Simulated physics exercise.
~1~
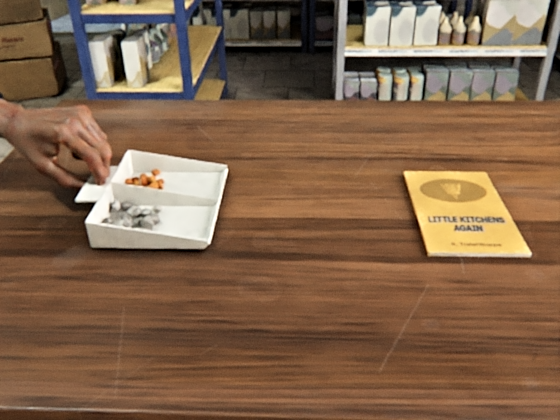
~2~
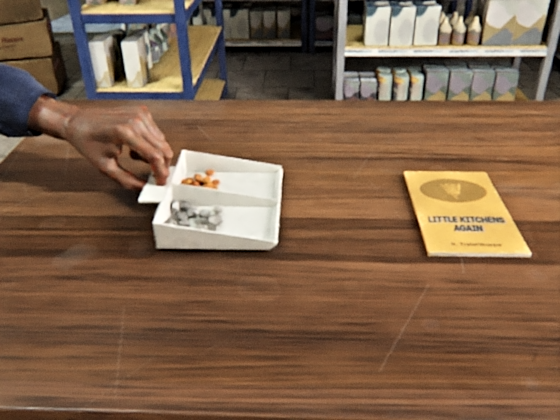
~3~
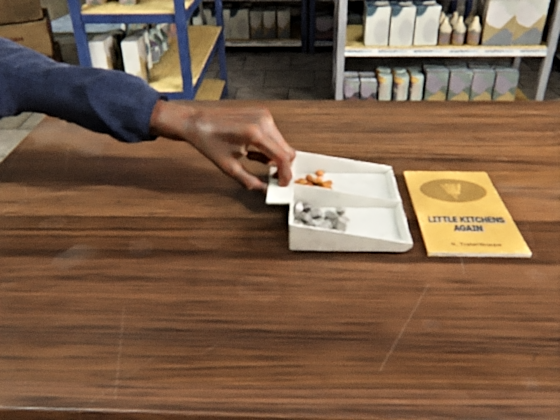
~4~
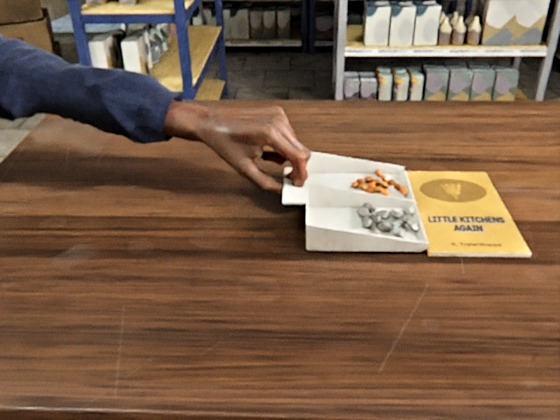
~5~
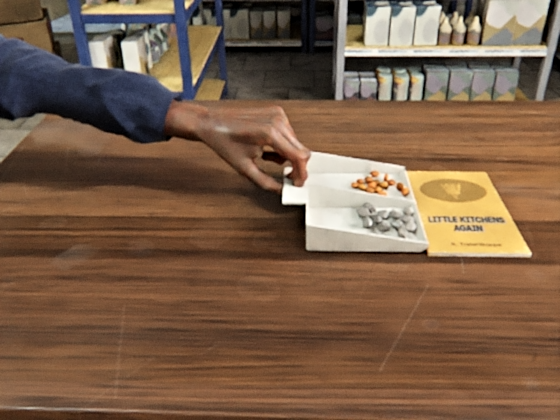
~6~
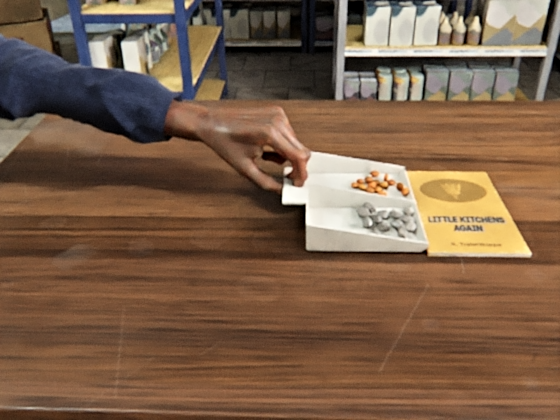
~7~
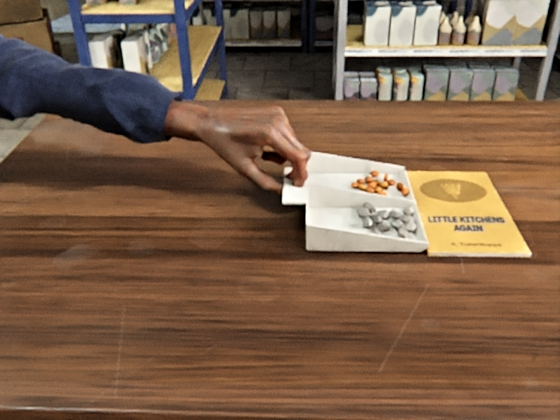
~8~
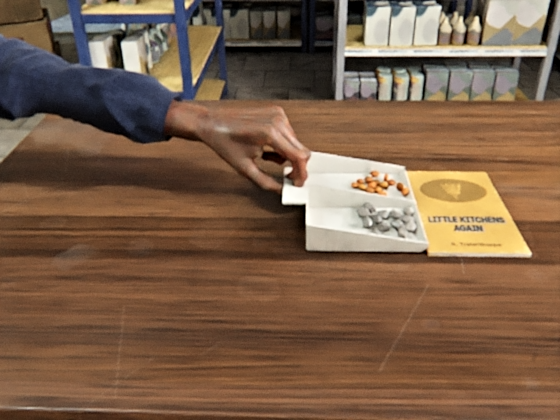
On a dark wooden table in front of shelves stocked with packages, a hand grips the left tab of a white divided tray holding small orange pieces in the back section and grey ones in the front. The hand pushes the tray rightward toward a thin yellow book lying flat. The loose pieces lag toward the left of their sections as it travels. The tray then meets the book and stops, while both batches slide right toward the low front rim. At the end, everything rests inside the tray, the book has not moved, and the hand still holds the tab.
